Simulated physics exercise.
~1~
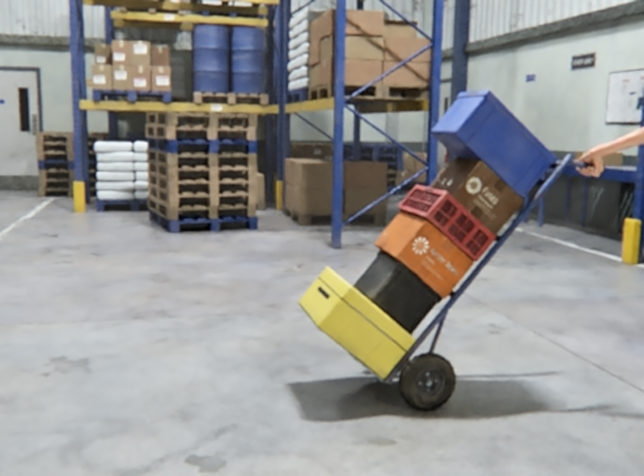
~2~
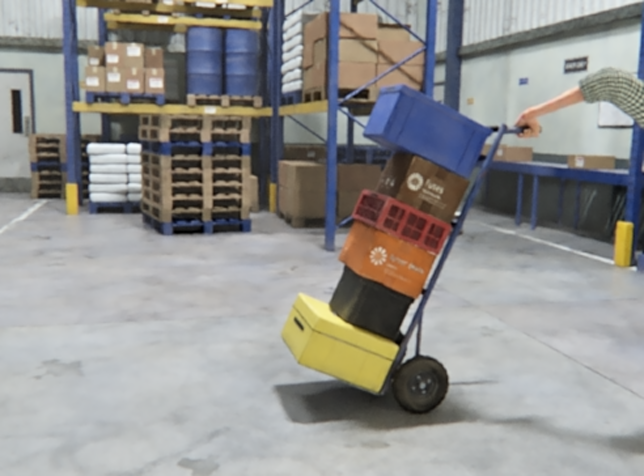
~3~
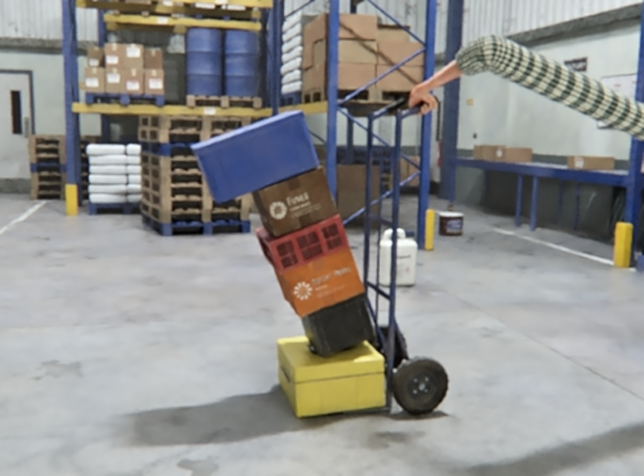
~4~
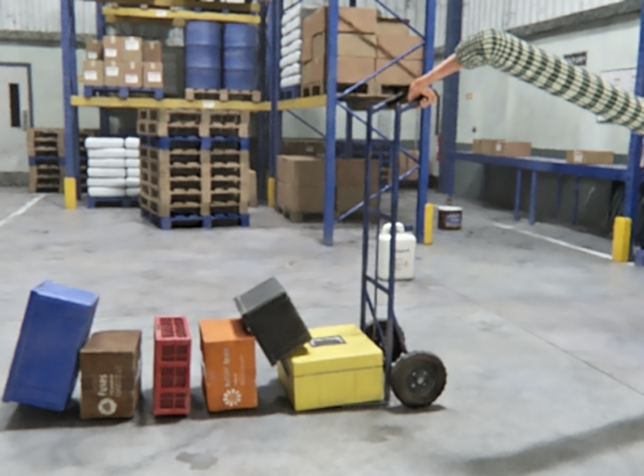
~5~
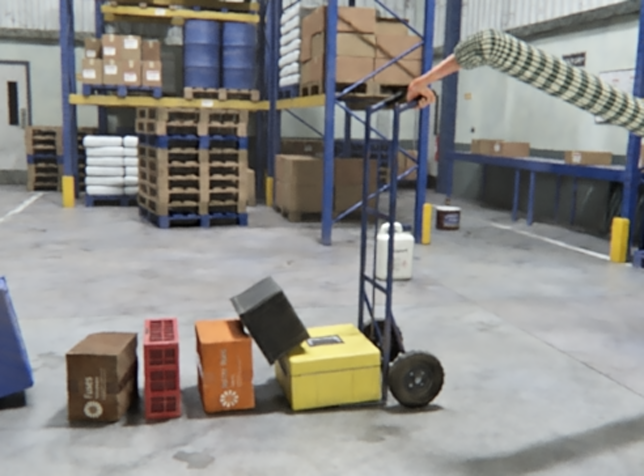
A hand swings a loaded sack truck upright, and all but the yellow toolbox topple left.
